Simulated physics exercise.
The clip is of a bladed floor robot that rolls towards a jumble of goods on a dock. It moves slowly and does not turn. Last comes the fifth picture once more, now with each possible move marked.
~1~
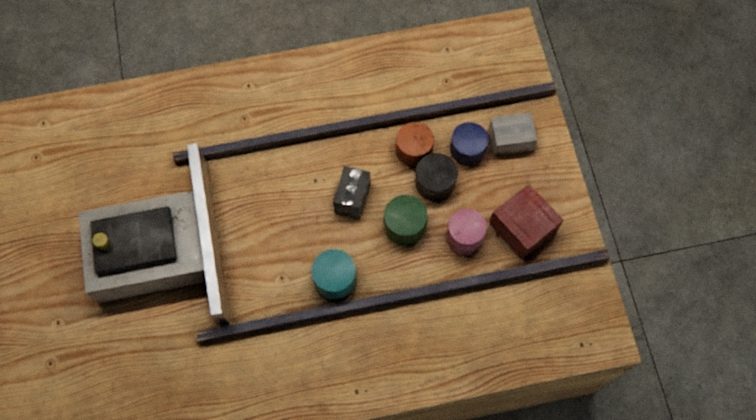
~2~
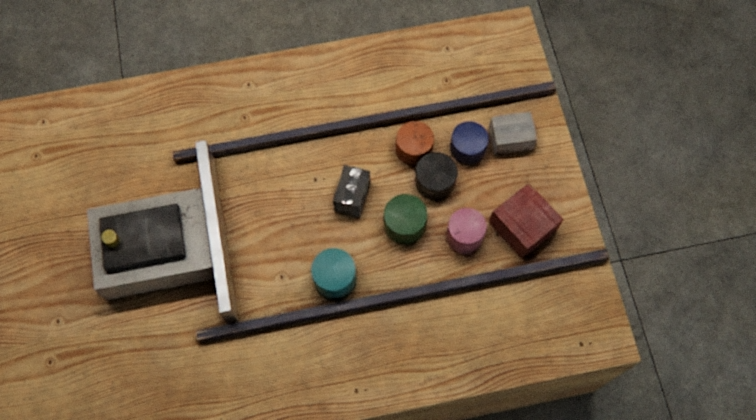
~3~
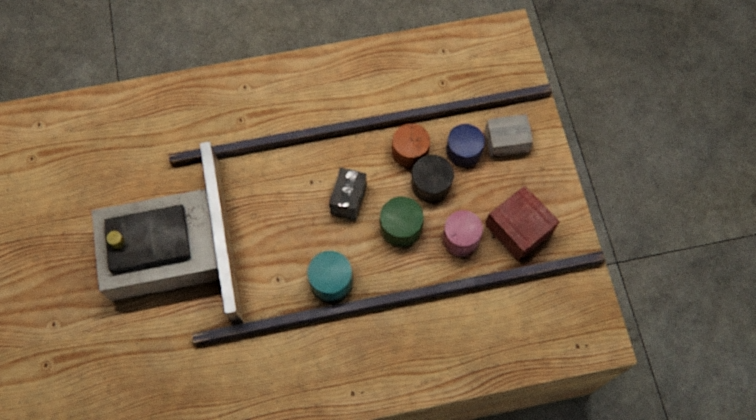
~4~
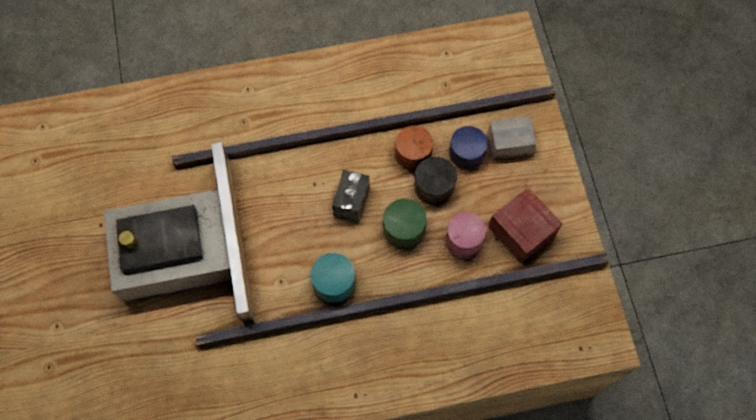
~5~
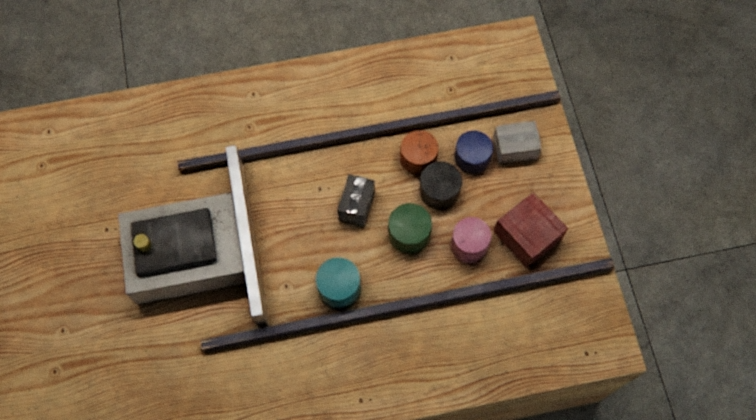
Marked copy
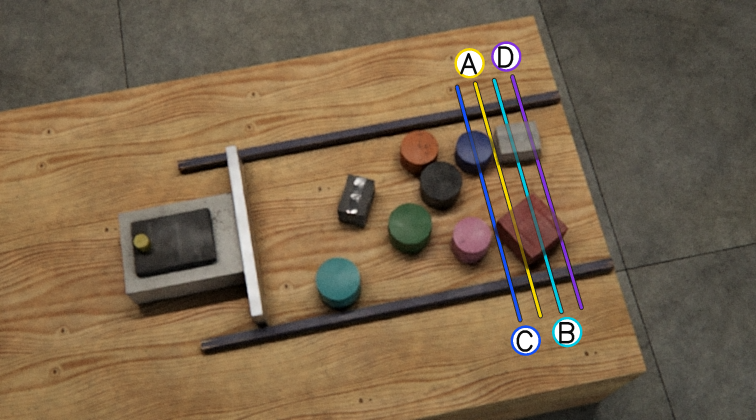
On a wooden dock, a grey robot with a long pale blade crept slowly to the right between two dark rails, while the coloured canisters, the boxes and the red crate ahead stayed put.
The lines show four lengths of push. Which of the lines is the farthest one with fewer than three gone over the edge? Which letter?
No third one falls up to B.
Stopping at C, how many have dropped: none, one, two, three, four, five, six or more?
In all, none.
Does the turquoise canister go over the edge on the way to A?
No.
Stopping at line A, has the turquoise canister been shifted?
Yes.
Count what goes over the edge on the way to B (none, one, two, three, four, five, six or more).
By then, two.
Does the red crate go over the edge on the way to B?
Yes.
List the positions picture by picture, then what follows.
In the first frame, blue canister (469, 144); red crate (526, 222); white box (512, 134).
In the second frame, robot (148, 236); green canister (405, 219).
In the third frame, robot (152, 237); orange canister (411, 146).
In the fourth frame, robot (165, 237); grey parcel (351, 196).
In the fifth frame, robot (179, 240); blue canister (473, 152); red crate (530, 230); white box (517, 143).
On the copy, A at (506, 194); B at (526, 190); C at (487, 197); D at (545, 186).
On B. First, robot (284, 220); turquoise canister (387, 274); grey parcel (364, 198).
Then, robot (387, 200); white box (532, 142); red crate (557, 224).
Finally, robot (467, 185); red crate over the edge; white box over the edge; two fallen.
By contrast, A is within the limit but short; C is within the limit but short; D drops five.
